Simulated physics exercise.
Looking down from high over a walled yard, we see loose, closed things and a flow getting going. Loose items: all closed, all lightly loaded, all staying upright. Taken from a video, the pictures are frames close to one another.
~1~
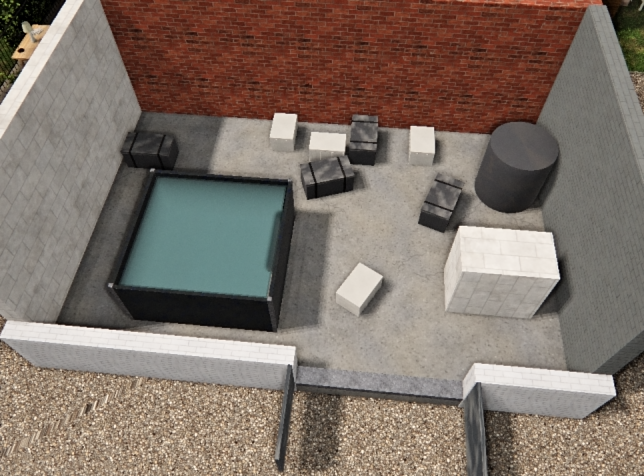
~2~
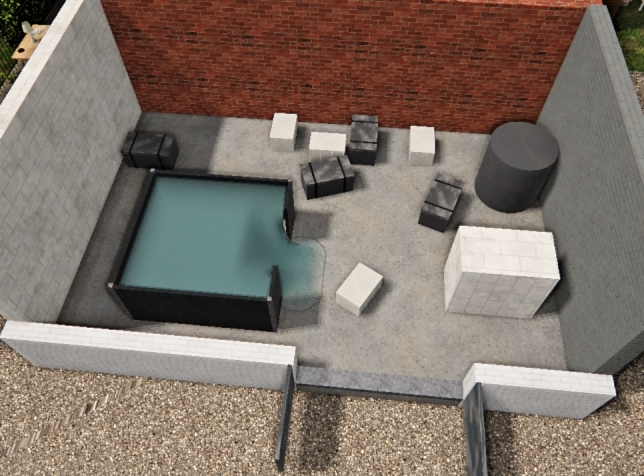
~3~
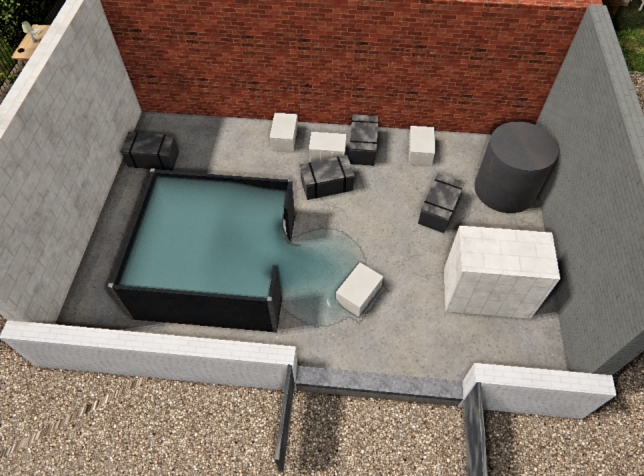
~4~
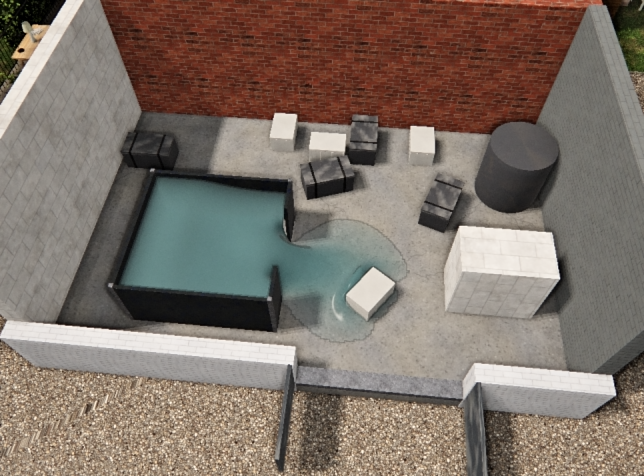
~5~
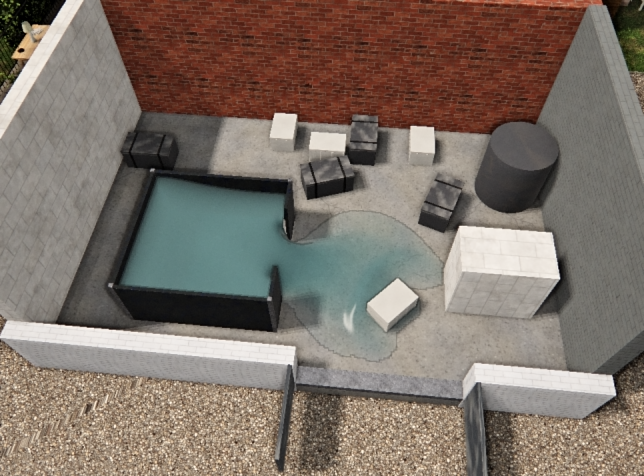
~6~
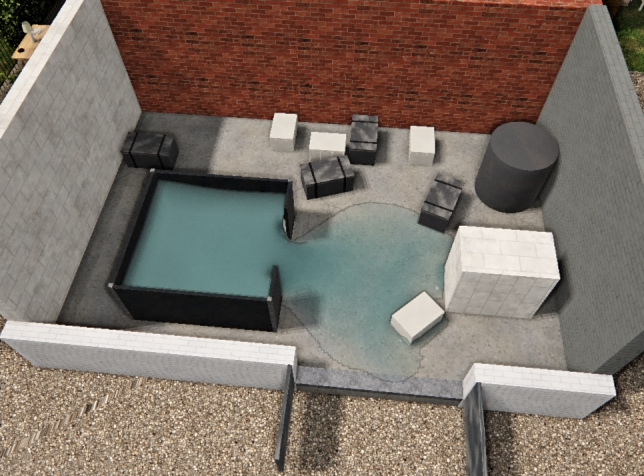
We see a walled yard with scattered blocks, dark trunks and a filled tank; water pours through an opening in the tank's right side, spreads over the floor, and pushes one white block toward the lower right.
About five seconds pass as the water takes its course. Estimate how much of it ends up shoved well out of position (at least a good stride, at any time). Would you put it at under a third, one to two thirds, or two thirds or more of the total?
I would put it at one to two thirds of the total.
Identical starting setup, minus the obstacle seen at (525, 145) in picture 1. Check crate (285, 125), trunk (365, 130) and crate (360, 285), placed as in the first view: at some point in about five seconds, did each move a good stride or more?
Taking them in turn, the first stayed within range, the second traveled far, and the third traveled far.
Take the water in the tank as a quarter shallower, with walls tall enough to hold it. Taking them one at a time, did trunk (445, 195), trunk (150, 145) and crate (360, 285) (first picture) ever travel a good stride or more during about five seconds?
Note, listed order: Covered it / didn't cover it / covered it.
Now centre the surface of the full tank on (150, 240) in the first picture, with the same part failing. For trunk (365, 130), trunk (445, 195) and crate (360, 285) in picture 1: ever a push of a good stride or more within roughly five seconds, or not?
First never went far, then displaced far, then displaced far.
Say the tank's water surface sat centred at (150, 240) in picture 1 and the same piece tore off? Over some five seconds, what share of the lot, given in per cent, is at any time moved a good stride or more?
About 40 per cent.
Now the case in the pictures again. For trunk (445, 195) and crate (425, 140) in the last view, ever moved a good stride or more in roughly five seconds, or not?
Respectively, travels that far and travels that far.
A moment on, 1 of 8 are well off their spots; 0 afloat.
Next, 2 of 8 are well off their spots; 2 afloat.
Later, 2 of 8 are well off their spots; 2 afloat.
In the end, 3 of 8 are well off their spots, and 3 have been at some point; 3 afloat.
